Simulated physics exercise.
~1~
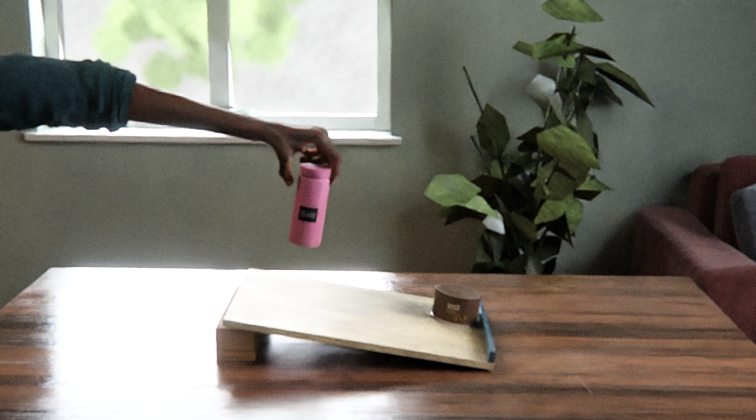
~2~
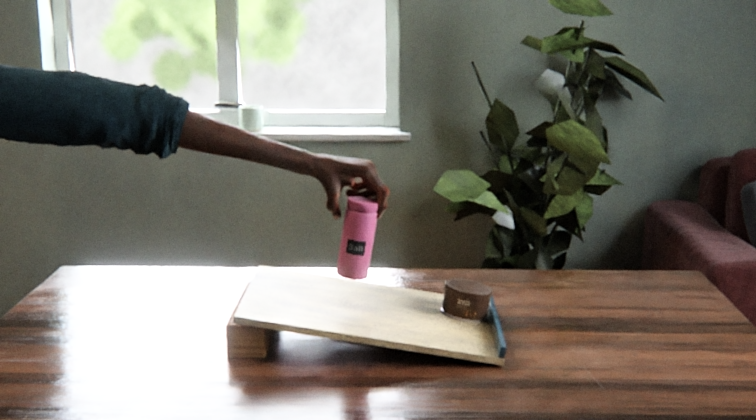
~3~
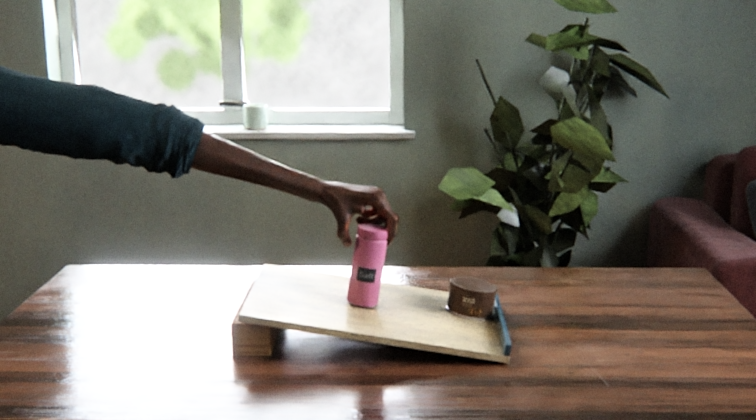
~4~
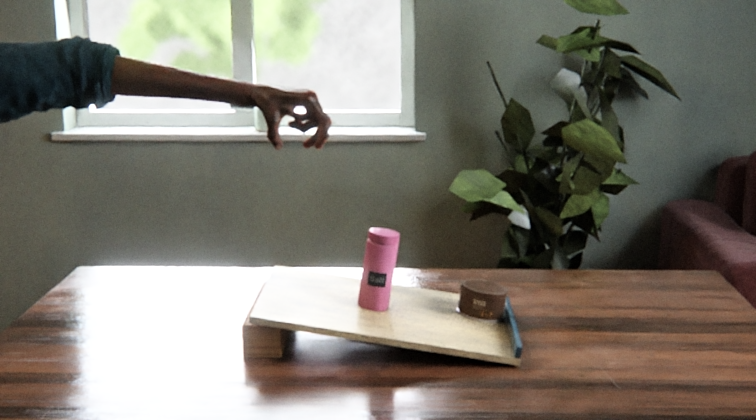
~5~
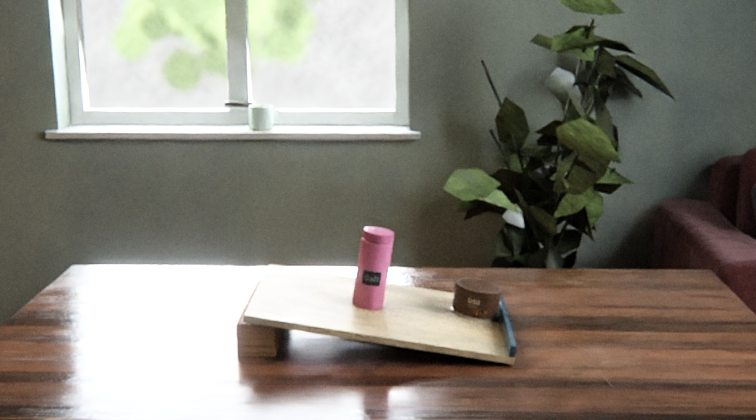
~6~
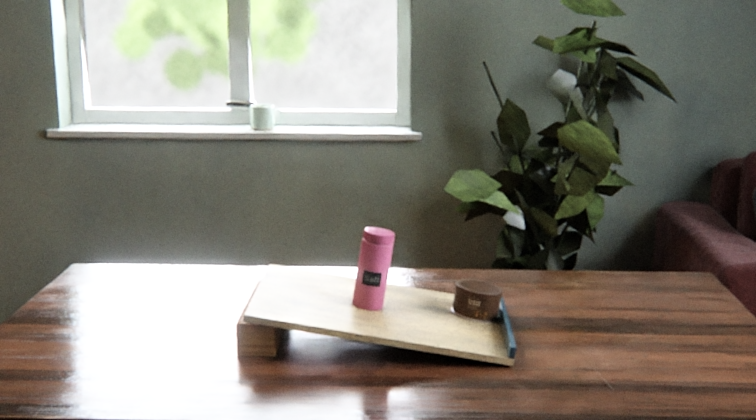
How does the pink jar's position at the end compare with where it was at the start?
At the start the pink jar was held in the air above the sloping board, and at the end it stood on the board, lower and a little further to the right.
